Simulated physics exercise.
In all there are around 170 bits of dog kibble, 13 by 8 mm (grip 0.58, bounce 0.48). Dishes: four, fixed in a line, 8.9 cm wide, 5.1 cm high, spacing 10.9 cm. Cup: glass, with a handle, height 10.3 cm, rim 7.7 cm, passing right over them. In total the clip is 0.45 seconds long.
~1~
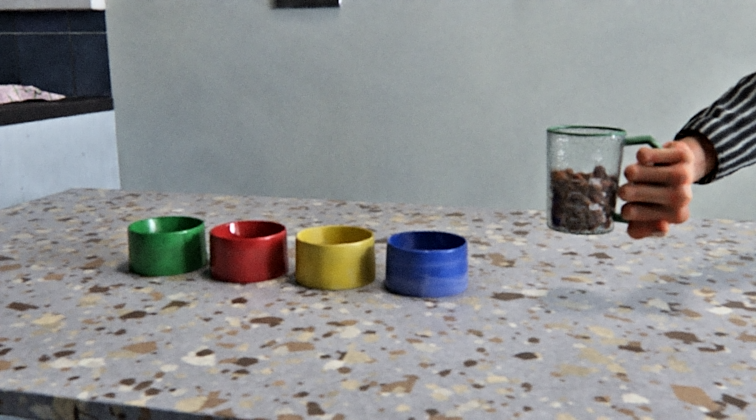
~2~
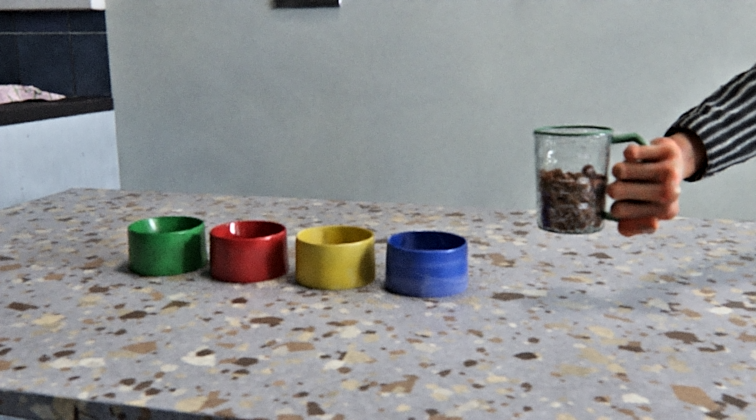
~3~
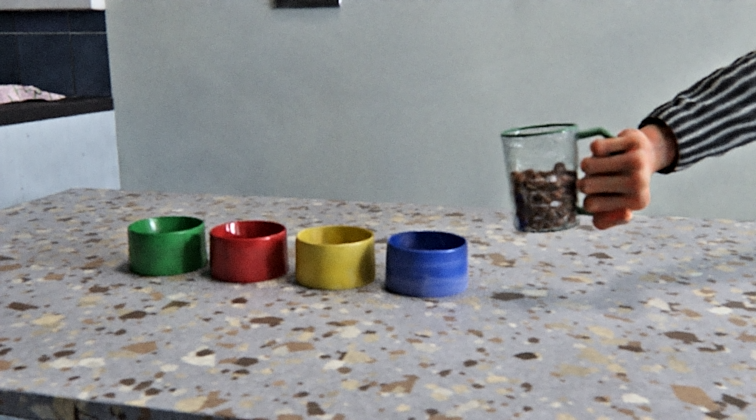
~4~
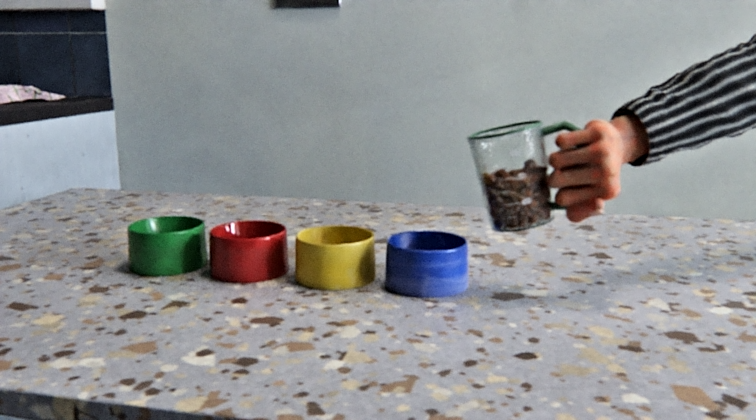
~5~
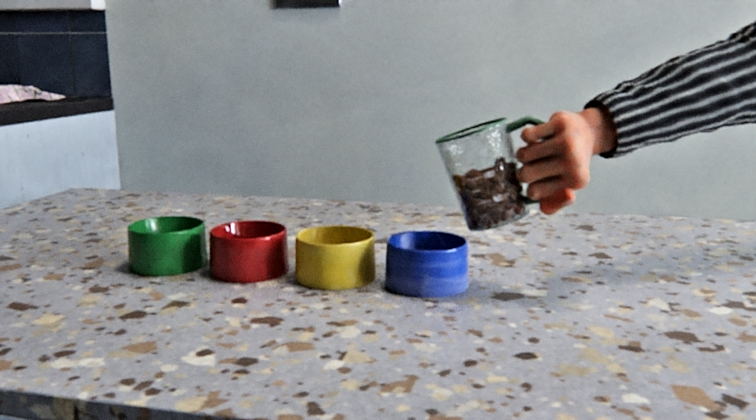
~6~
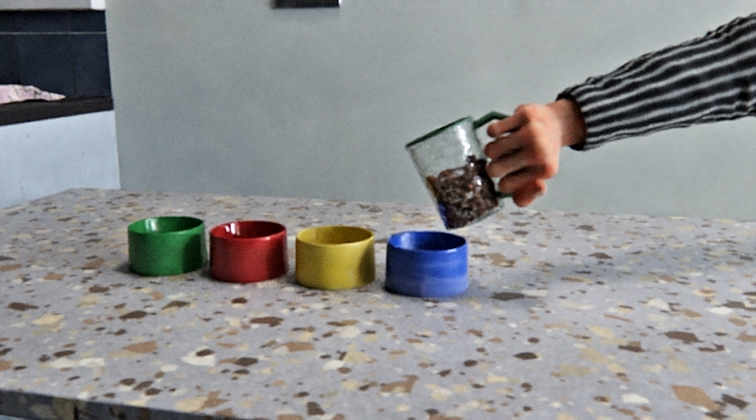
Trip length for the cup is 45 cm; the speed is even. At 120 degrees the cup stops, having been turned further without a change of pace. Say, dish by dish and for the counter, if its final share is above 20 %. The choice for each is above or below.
In order: Red dish: I expect its count to stay within a fifth of the total, blue dish: I expect its count to stay within a fifth of the total, green dish: I expect its count to outstrip a fifth of the total, yellow dish: I expect its count to stay within a fifth of the total, counter: I expect its count to stay within a fifth of the total.
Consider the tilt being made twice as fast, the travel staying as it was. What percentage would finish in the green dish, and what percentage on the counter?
In that case I'd put green at 50 and the counter at 20.
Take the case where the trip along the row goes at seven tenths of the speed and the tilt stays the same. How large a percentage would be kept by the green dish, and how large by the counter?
Shares: Green 100, counter 0.
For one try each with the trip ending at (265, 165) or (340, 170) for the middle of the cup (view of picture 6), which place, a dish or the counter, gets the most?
Red, then counter.
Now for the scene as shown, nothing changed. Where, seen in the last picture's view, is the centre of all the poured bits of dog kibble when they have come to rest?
I'd put it at about (162, 245).
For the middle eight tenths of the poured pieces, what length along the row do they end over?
About 5 cm.
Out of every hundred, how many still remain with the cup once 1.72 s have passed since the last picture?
Somewhere near 35 per cent.
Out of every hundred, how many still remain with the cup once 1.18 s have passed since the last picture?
I'd put it at roughly 95 per cent.
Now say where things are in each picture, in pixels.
In the first picture, cup at (583, 179), tilt 0 degrees, lip at (548, 130), moved 0.0 cm; middle of the pieces at (578, 202); blue dish at (427, 241); yellow dish at (335, 235); red dish at (248, 230); green dish at (166, 225).
In the second picture, cup at (572, 179), tilt 2 degrees, lip at (535, 131), moved 1.2 cm; middle of the pieces at (568, 201).
In the third picture, cup at (543, 178), tilt 8 degrees, lip at (502, 134), moved 4.1 cm; middle of the pieces at (542, 200).
In the fourth picture, cup at (514, 177), tilt 13 degrees, lip at (469, 137), moved 7.2 cm; middle of the pieces at (515, 199).
In the fifth picture, cup at (485, 175), tilt 19 degrees, lip at (437, 141), moved 10.3 cm; middle of the pieces at (489, 197).
In the sixth picture, cup at (457, 174), tilt 25 degrees, lip at (407, 145), moved 13.4 cm; middle of the pieces at (463, 196); blue dish at (427, 241); yellow dish at (335, 235); red dish at (248, 230); green dish at (166, 225).
Then, 0.71 s after the last picture, tilt 69 degrees; cup holds 100 %.
Then, 1.18 s after the last picture, tilt 99 degrees; cup holds 95 %, green 5 %.
Then, 1.72 s after the last picture, tilt 120 degrees; cup holds 35 %, green 60 %.
In the end, red 0 %, blue 0 %, green 100 %, yellow 0 %, counter 0 %.
